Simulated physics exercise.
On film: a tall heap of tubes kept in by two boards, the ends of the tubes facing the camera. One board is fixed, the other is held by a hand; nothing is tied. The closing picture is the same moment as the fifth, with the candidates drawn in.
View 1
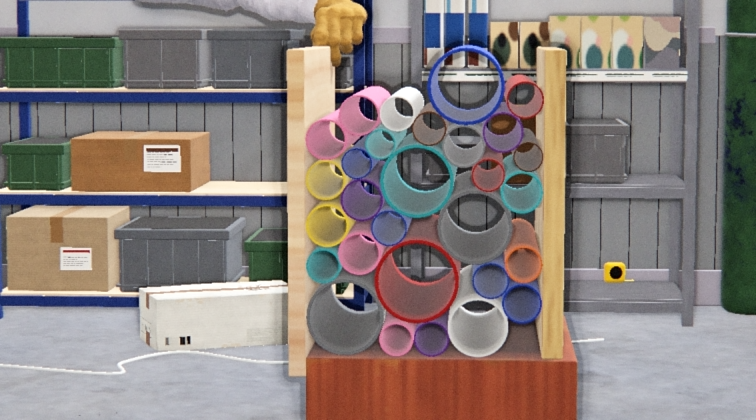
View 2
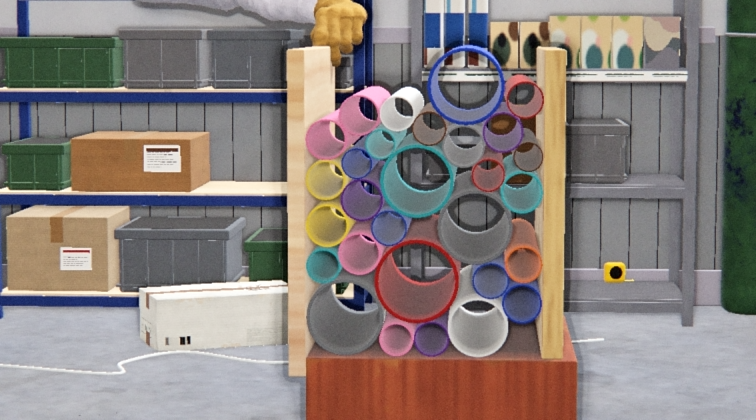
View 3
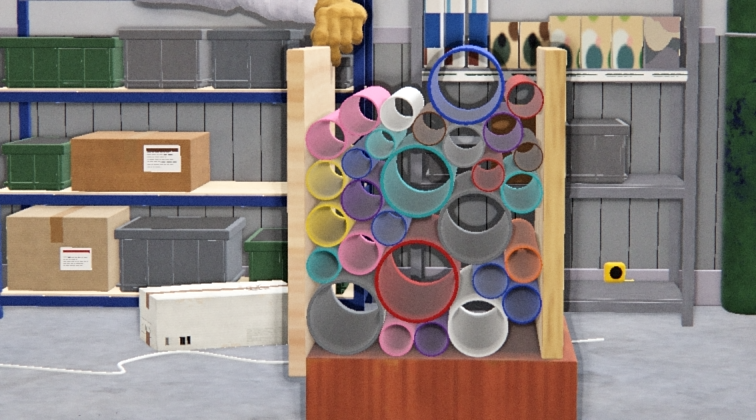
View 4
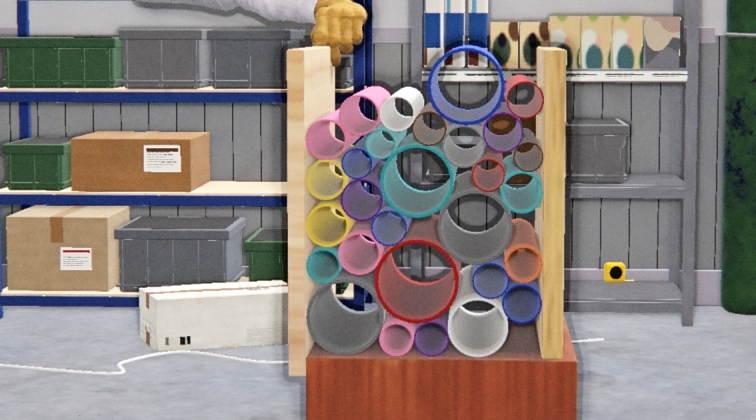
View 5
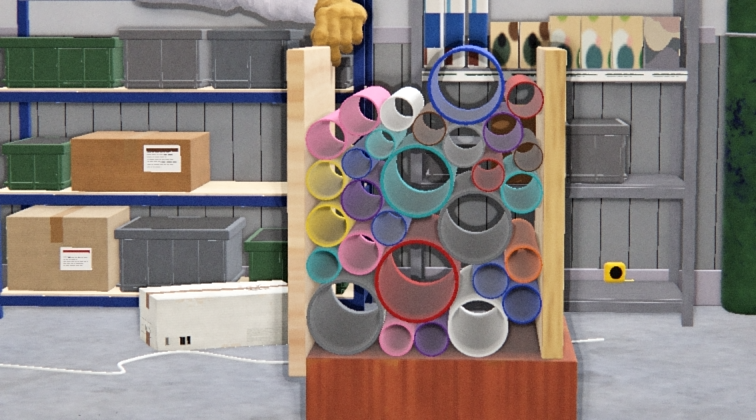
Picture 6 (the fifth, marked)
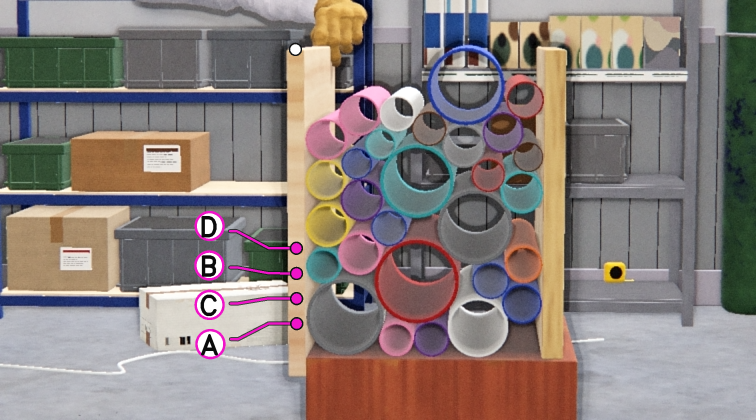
Colourful tubes resting motionless in a tall heap between two upright boards, a gloved hand staying still at the left board's top.
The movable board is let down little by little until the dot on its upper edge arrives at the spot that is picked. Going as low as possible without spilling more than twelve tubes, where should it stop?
Down to B.
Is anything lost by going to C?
Yes, at C.
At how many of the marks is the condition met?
Two of them.
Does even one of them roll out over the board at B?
Yes, at B.
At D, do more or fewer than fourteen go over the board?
At D, fewer than fourteen.
On the marked copy, A at (297, 323); B at (296, 273); C at (297, 298); D at (296, 248); the white dot at (295, 49).
Taking B. A third of the way, top of the board (306, 144).
Two thirds of the way, top of the board (306, 248).
When it is over, top of the board (306, 273), about eight out over the board.
As for the rest, A more than twelve out over the board; C more than twelve out over the board; D about five out over the board.
